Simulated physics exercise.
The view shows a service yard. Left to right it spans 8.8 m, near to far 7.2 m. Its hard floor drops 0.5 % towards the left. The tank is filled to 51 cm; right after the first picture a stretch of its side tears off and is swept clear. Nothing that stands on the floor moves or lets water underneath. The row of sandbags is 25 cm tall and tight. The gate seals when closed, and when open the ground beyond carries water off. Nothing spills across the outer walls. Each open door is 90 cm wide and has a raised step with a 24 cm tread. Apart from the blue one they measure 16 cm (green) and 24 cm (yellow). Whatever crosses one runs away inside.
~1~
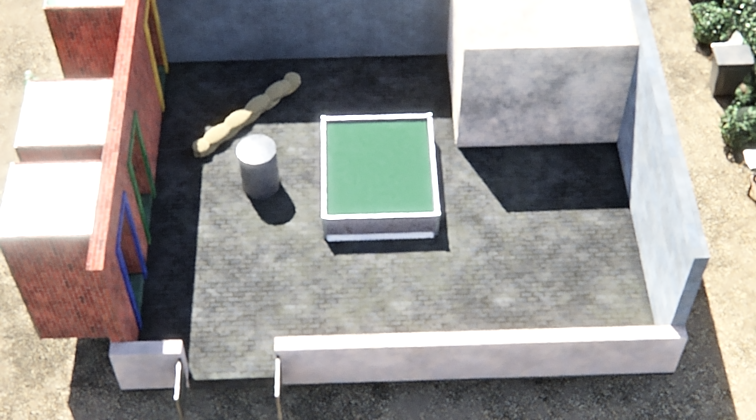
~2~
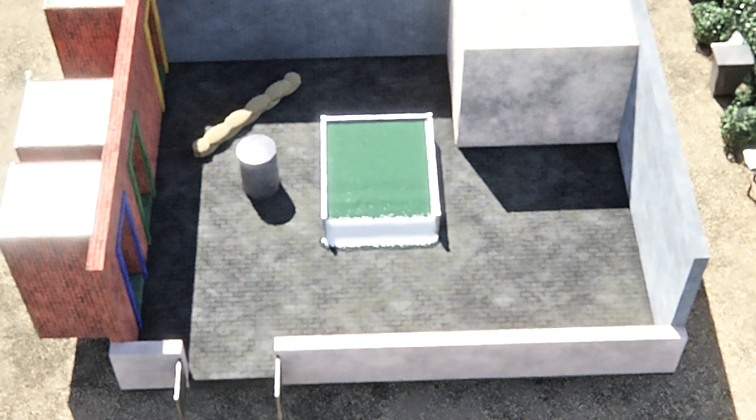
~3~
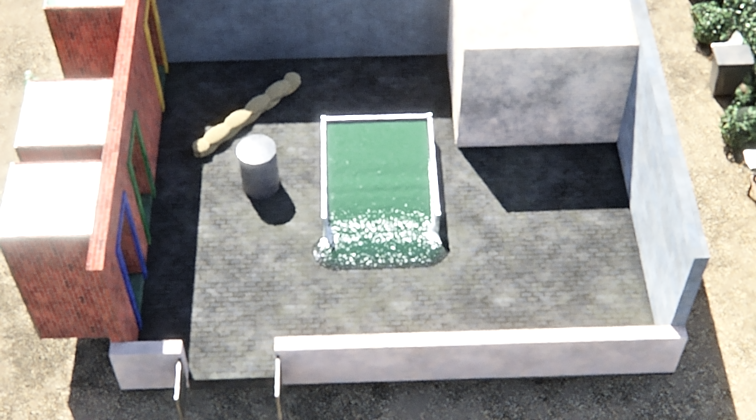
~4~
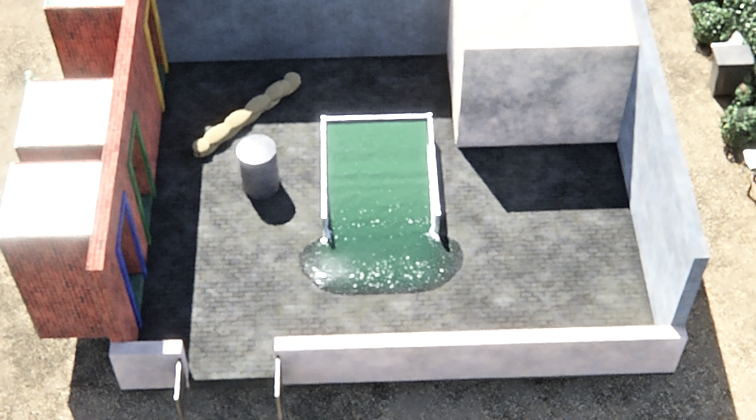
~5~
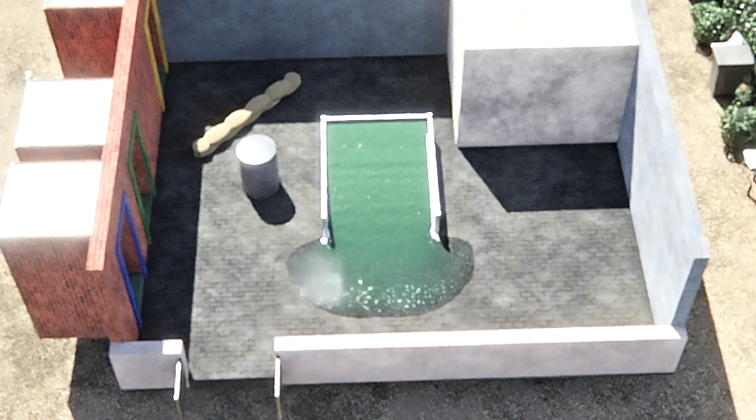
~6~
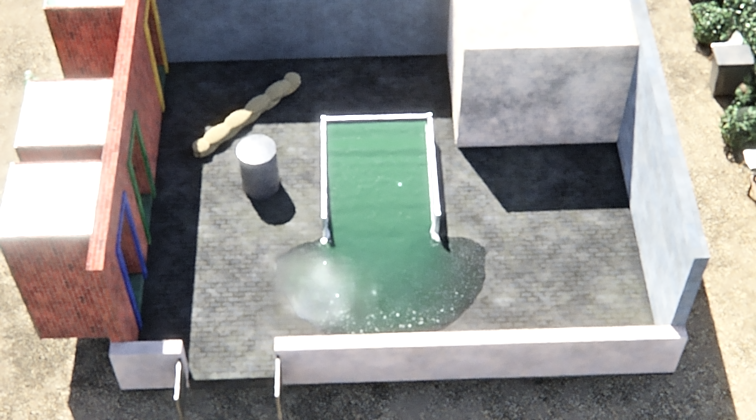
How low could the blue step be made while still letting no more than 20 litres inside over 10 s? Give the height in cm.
About 10 cm.
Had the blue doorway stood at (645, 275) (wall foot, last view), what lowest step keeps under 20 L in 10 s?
About 8.5 cm.
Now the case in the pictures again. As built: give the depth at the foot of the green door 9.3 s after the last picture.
About 4.5 cm.
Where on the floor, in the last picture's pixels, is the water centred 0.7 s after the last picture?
Near (378, 226).
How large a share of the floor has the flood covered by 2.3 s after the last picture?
About 30 per cent.
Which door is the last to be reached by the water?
It is the yellow one.
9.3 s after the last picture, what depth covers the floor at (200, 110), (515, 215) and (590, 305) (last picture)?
In that order: 2, 4 and 4 cm.
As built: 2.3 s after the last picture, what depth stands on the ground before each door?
Depths in cm: Green 0, yellow 0, blue 0.
Then, 0.7 s after the last picture water covers 20 % of the floor, deepest (30 cm) near (373, 361); it has not reached the blue door.
Then, 2.3 s after the last picture water covers 30 % of the floor, deepest (26 cm) near (373, 361); it has not reached the blue door.
Then, 9.3 s after the last picture water covers 85 % of the floor, deepest (10 cm) near (442, 168); 6 cm at the blue door, 0 litres in over its 20 cm step.
At the blue door as built, the water peaked near 15 cm, 3.3 s after the last picture.
With a step of 9 cm, 28 litres would have come in within the 10 s; with 12 cm, 7 litres. So under 20 litres takes about 10 cm.
